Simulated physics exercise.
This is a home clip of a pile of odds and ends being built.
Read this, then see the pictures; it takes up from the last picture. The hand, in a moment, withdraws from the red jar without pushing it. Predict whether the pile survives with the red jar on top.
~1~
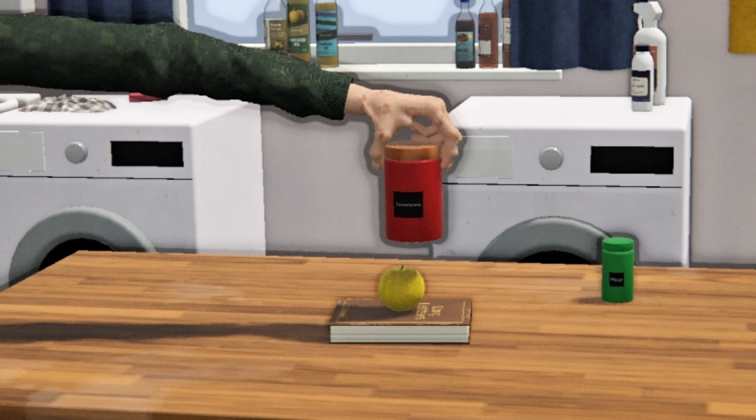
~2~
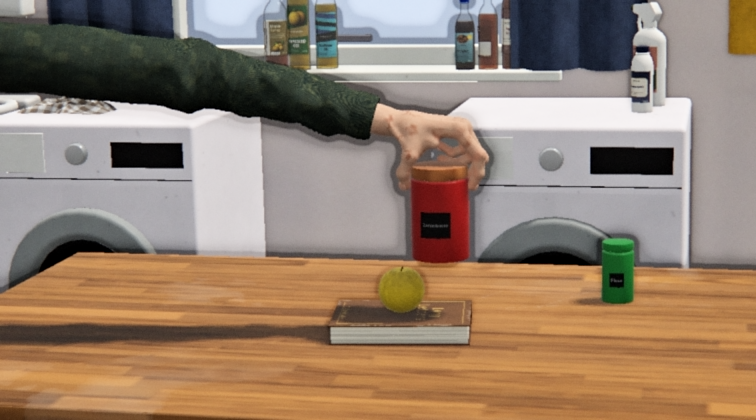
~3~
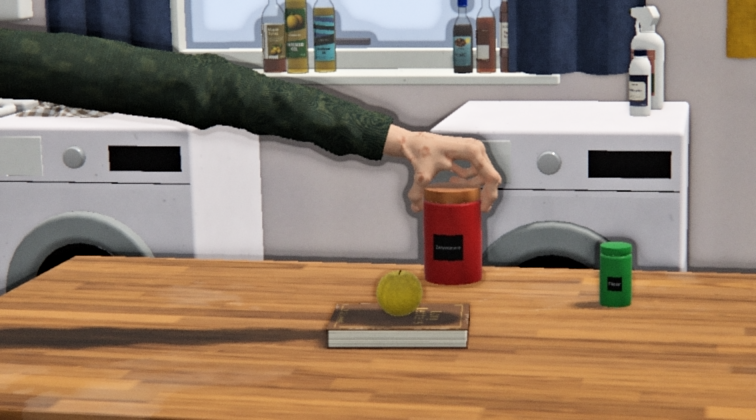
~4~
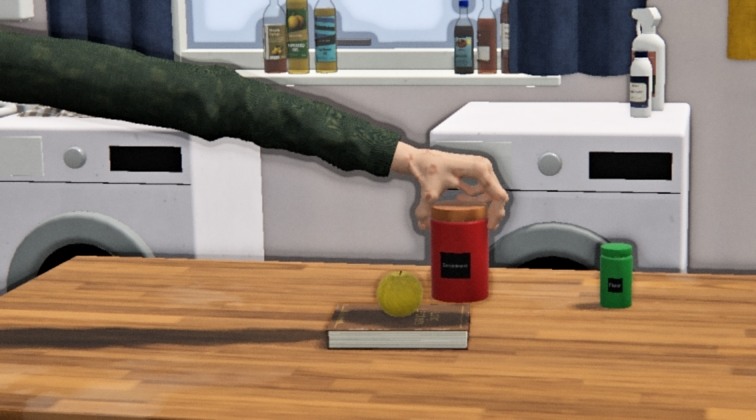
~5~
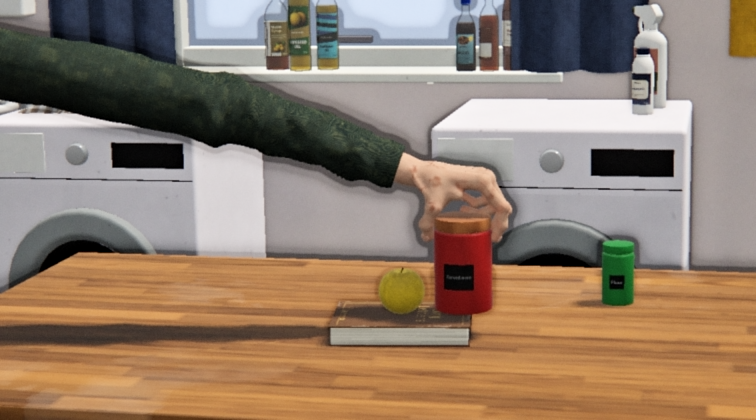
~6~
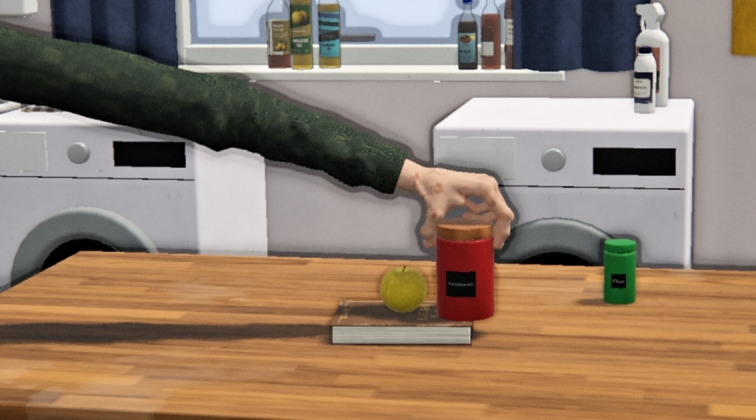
Nothing comes down.
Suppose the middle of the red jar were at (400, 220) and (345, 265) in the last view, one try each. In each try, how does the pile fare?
In the first case it gives way; in the second case it stays up.
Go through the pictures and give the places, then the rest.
Coming down; red jar (413, 191); green shaker (618, 270), in the first frame.
Coming down; red jar (440, 211); brown book (402, 322), in the second frame.
Coming down; red jar (453, 233); yellow apple (399, 293), in the third frame.
Coming down; red jar (459, 251); green shaker (616, 276), in the fourth frame.
Coming down; red jar (463, 262); brown book (402, 323), in the fifth frame.
Set down, still held; red jar (465, 269); yellow apple (403, 290), in the sixth frame.
Then, 0.80 s later than the last frame, all is still.
Then, 1.70 s later than the last frame, red jar resting near (465, 269).
When it is over, all 4 as before. End places, in pixels of the last picture, red jar near (465, 269). The pile stays up.
